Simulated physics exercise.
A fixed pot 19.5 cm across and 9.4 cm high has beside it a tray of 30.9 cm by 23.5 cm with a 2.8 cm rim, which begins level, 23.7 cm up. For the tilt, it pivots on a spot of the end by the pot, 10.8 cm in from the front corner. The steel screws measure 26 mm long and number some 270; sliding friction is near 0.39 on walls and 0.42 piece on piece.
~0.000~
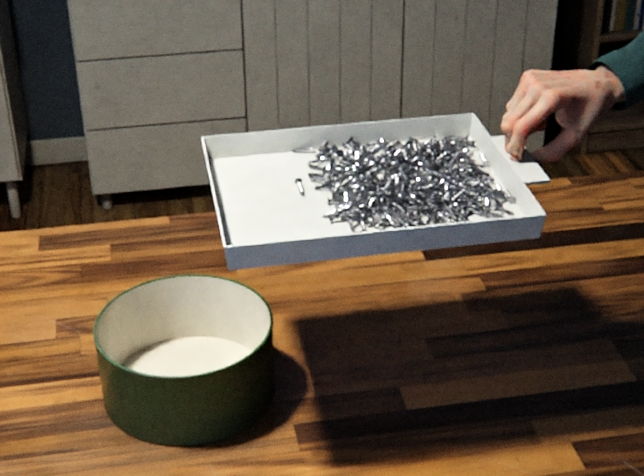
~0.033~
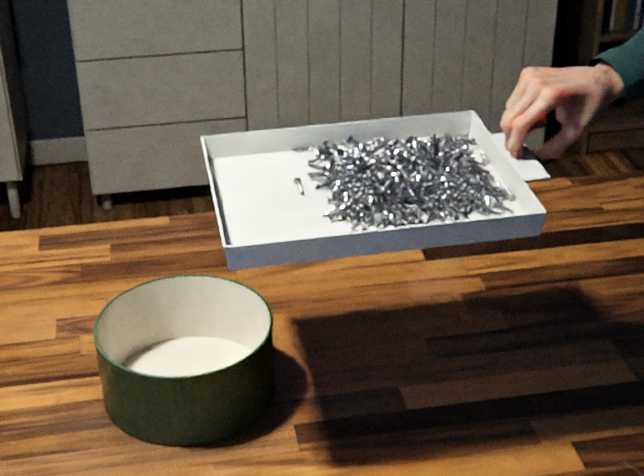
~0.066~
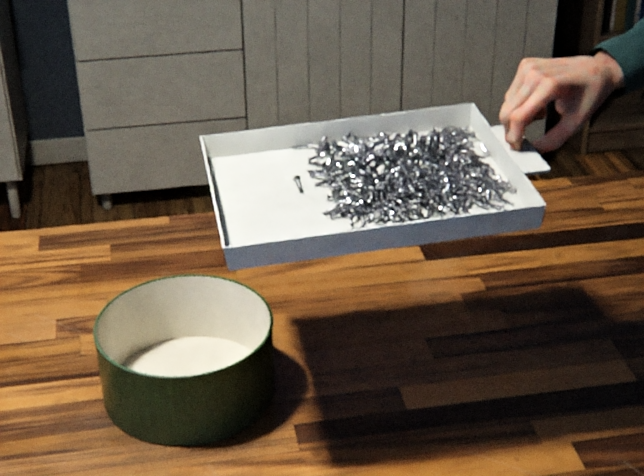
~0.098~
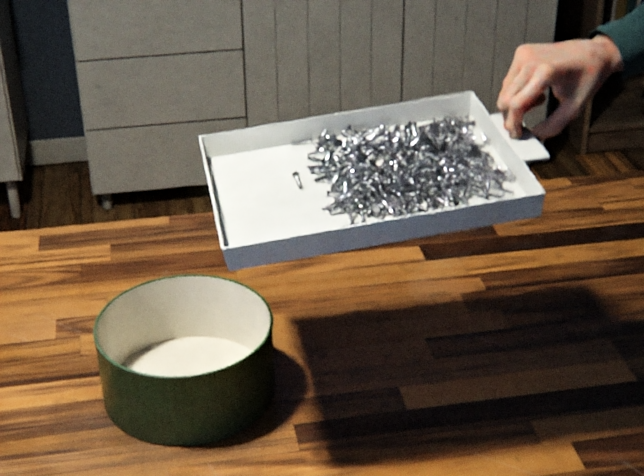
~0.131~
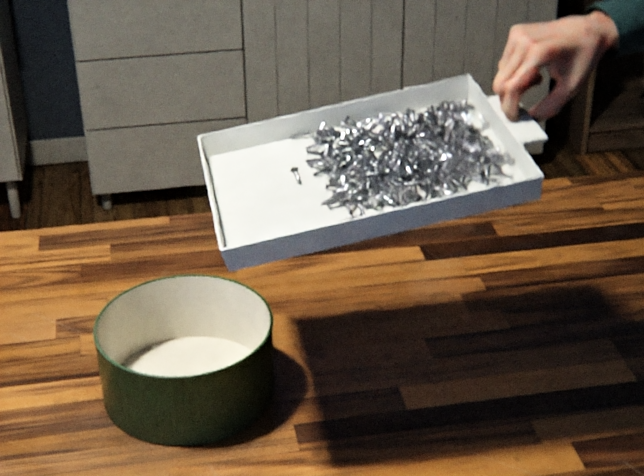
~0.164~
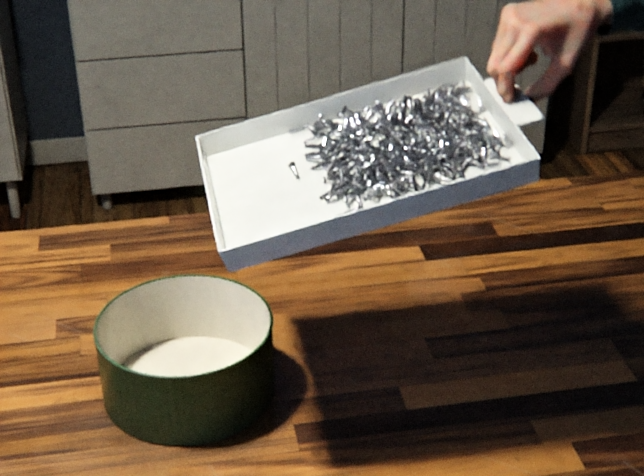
Hand raising the right end of a white tray of small metal pieces, tilting it leftward above a green round pot.
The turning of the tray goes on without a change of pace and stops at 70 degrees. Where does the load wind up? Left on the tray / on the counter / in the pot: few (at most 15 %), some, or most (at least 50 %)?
Left on the tray: Some; counter: Some; pot: Some.
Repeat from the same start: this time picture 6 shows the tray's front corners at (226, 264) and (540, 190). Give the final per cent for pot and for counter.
Split: Pot = 0, counter = 70.
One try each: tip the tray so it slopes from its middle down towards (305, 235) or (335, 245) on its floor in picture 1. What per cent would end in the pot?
Approximately 5 percent, then 0 percent.
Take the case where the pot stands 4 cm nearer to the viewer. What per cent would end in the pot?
Then close to 45 per cent.
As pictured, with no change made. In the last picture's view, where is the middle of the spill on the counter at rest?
Centre of spill: Around pixel (101, 470).
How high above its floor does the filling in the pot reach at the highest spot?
Some 1.5 cm up.
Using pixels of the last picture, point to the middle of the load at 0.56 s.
Roughly (245, 152).
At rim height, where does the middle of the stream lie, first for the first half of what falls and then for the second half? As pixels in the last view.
Around (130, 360), then (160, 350).
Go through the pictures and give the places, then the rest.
In the first picture, tray tilt 0 degrees, front corners at (228, 245) and (542, 213); middle of the pieces at (405, 176); pot at (184, 322).
In the second picture, tray tilt 1 degrees, front corners at (228, 245) and (542, 211); middle of the pieces at (405, 175).
In the third picture, tray tilt 2 degrees, front corners at (227, 245) and (541, 203); middle of the pieces at (405, 170).
In the fourth picture, tray tilt 5 degrees, front corners at (225, 246) and (541, 191), lowest corner left front; middle of the pieces at (404, 162).
In the fifth picture, tray tilt 9 degrees, front corners at (224, 247) and (539, 174), lowest corner left front; middle of the pieces at (402, 151).
In the sixth picture, tray tilt 13 degrees, front corners at (222, 249) and (535, 156), lowest corner left front; middle of the pieces at (400, 140); pot at (184, 322). The tray's pace is about 120 degrees a second.
After 0.40 s, tilt 42 degrees; the tray holds 100 %, the pot 0 %.
After 0.56 s, tilt 61 degrees; the tray holds 100 %, the pot 0 %.
After 0.84 s, tilt 70 degrees; the tray holds 40 %, the pot 10 %.
At rest (2.3 s), tray 35 %, counter 35 %, pot 35 %.
